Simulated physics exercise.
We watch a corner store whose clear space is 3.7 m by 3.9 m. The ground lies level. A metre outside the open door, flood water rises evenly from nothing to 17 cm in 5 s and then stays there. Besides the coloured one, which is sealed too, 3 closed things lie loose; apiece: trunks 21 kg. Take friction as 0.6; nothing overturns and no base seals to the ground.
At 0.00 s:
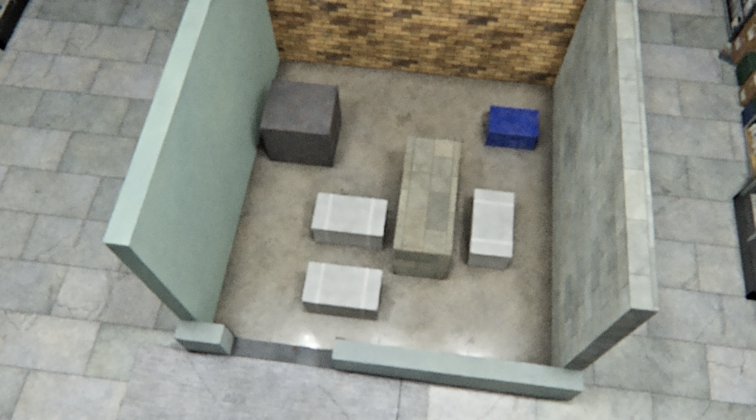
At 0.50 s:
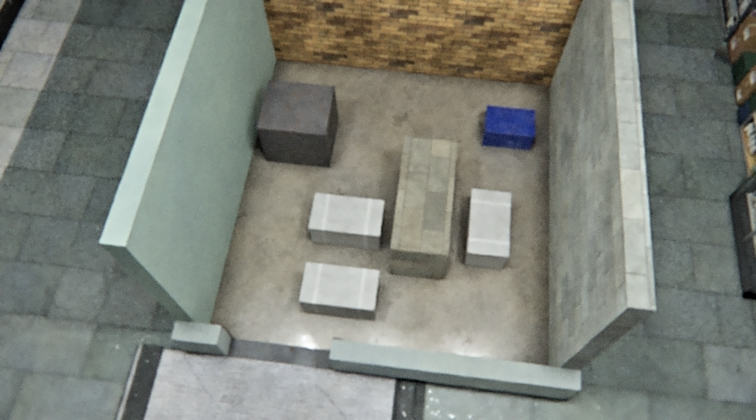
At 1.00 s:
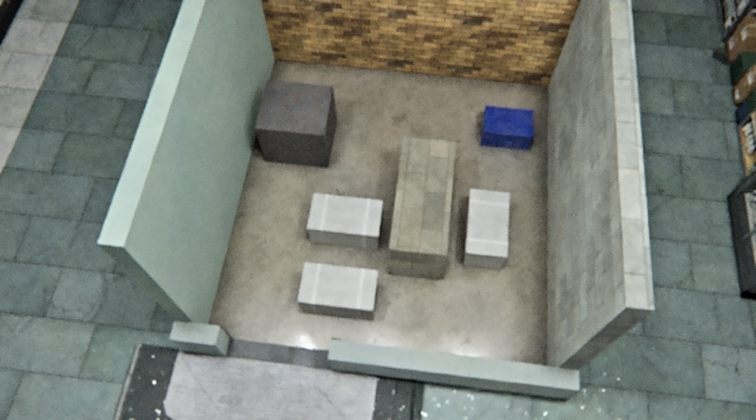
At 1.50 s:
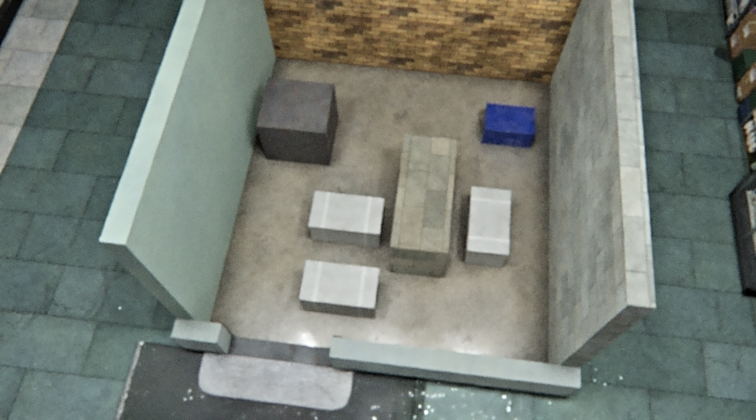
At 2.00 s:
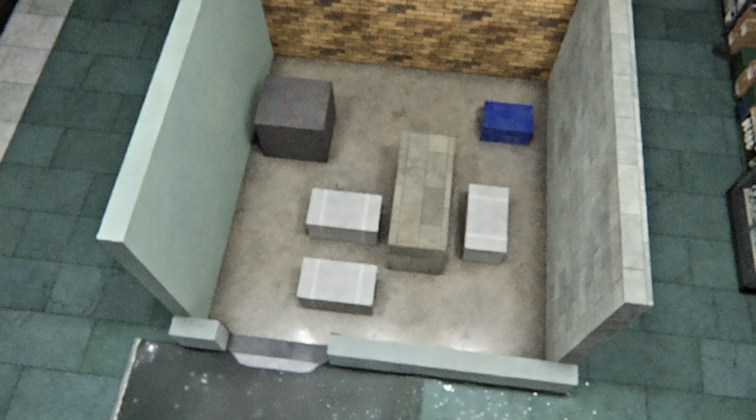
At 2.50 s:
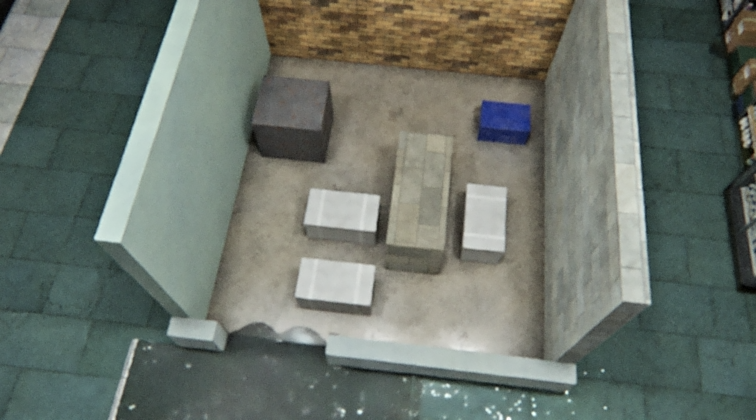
Open-fronted room seen from above, its blocks and blue box staying still while dark water spreads outside and reaches the doorway.
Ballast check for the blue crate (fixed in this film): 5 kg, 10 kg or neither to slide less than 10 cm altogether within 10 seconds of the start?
Verdict: The lower weight is enough.
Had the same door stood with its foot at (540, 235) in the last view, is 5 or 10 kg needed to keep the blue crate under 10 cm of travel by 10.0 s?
In that case neither load is enough.
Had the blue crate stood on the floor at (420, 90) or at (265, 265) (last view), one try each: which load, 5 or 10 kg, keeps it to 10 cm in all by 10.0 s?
In that order: Neither holds; neither is enough.
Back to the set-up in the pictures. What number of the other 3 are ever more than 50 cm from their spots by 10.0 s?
I count 1.
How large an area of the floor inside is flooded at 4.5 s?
Roughly 3.0 m2.
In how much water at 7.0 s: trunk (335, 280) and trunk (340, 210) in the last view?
Roughly 7 and 6 cm.
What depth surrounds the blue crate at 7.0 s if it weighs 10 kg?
About 0 cm.
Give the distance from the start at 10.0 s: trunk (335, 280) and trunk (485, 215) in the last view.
In turn: 40 cm, 0 cm.
After 3.5 s the blue crate would be 0 cm from its start with 5 kg and 0 cm from its start with 10 kg; 0 cm of water round it then.
After 4.5 s the blue crate would be 0 cm from its start with 5 kg and 0 cm from its start with 10 kg; 0 cm of water round it then.
After 7.0 s the blue crate would be 0 cm from its start with 5 kg and 0 cm from its start with 10 kg; 0 cm of water round it then.
After 10.0 s the blue crate would be 1 cm from its start with 5 kg and 0 cm from its start with 10 kg; 3 cm of water round it then.
